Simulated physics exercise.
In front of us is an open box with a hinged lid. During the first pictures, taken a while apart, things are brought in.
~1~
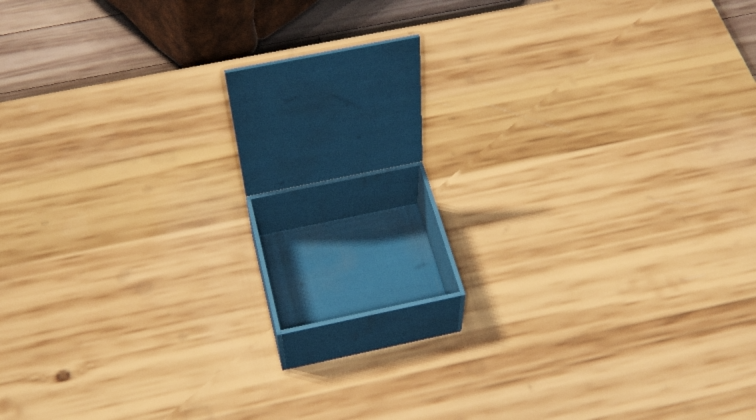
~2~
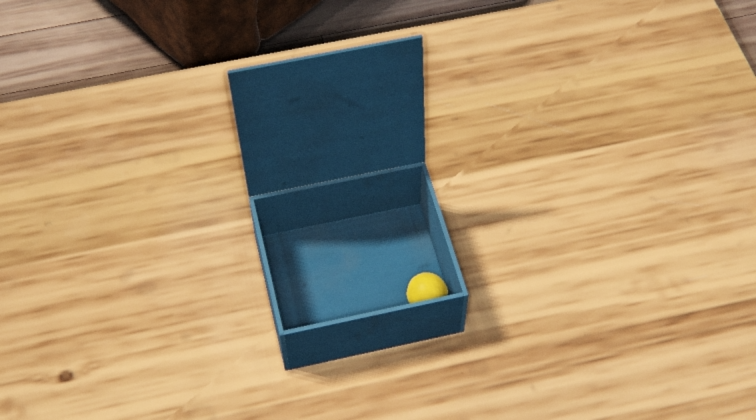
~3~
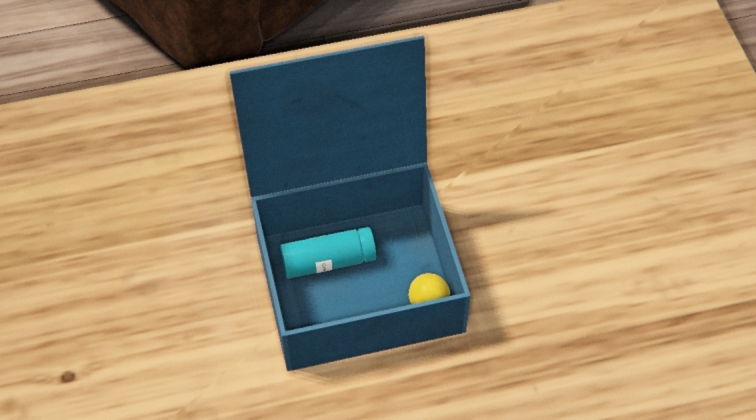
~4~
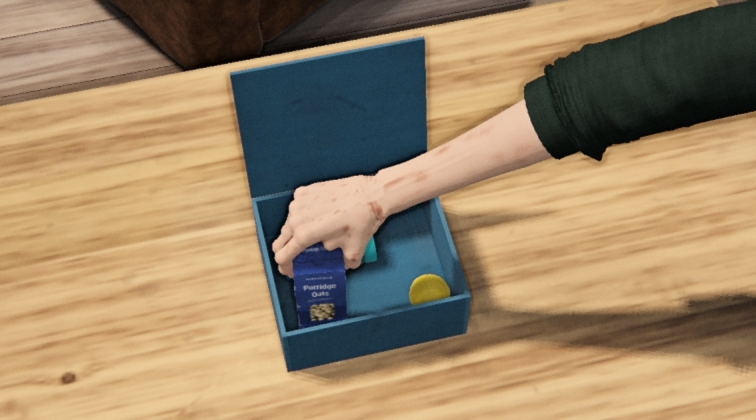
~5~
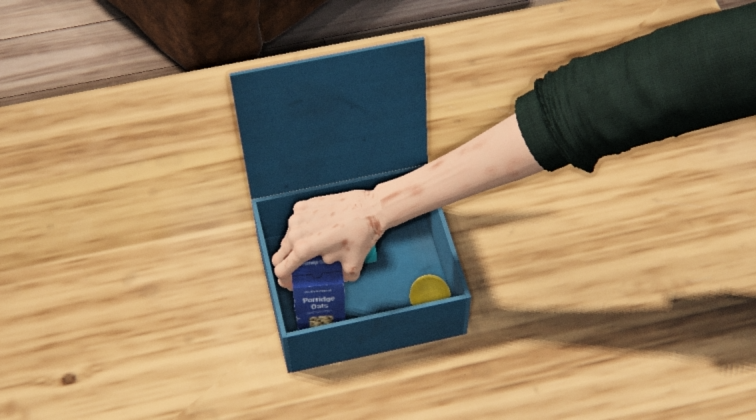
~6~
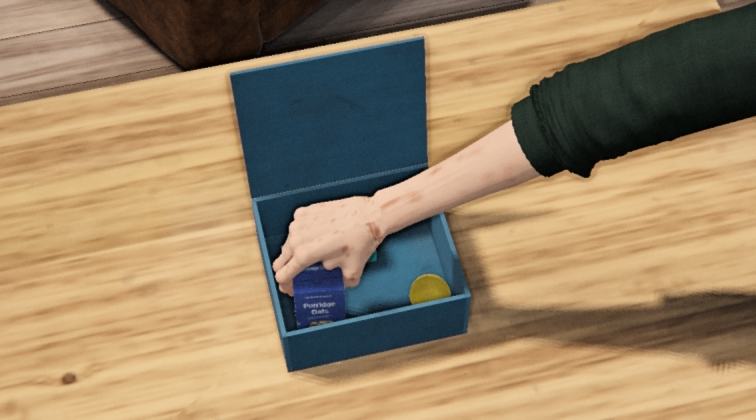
To begin with, an open blue box with a raised lid sits empty on a wooden table, then a yellow ball appears inside, followed by a teal cylindrical container. Next, a dark-sleeved arm reaches in from the right, and its hand lowers a blue carton slightly at the box's left side.
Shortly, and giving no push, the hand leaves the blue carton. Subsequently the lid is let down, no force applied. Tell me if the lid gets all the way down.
It does not.
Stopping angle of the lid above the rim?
Lid angle from rim - close to 18°.
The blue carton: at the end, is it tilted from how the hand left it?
Looking at the last picture, it is left as set.
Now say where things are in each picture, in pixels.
In the first frame, the last thing is not in view yet.
In the second frame, the last thing is not in view yet.
In the third frame, the last thing is not in view yet.
The fourth frame shows on its way; blue carton (320, 284).
The fifth frame shows on its way; blue carton (319, 296).
The sixth frame shows in place under the hand; blue carton (319, 302).
Then, 1.40 s past the last view, lid 72° above the rim.
Then, 1.90 s past the last view, lid 36° above the rim.
Finally, lid 18° above the rim; all 3 still in place. Final places as the last picture's camera would see them, blue carton near (319, 302).
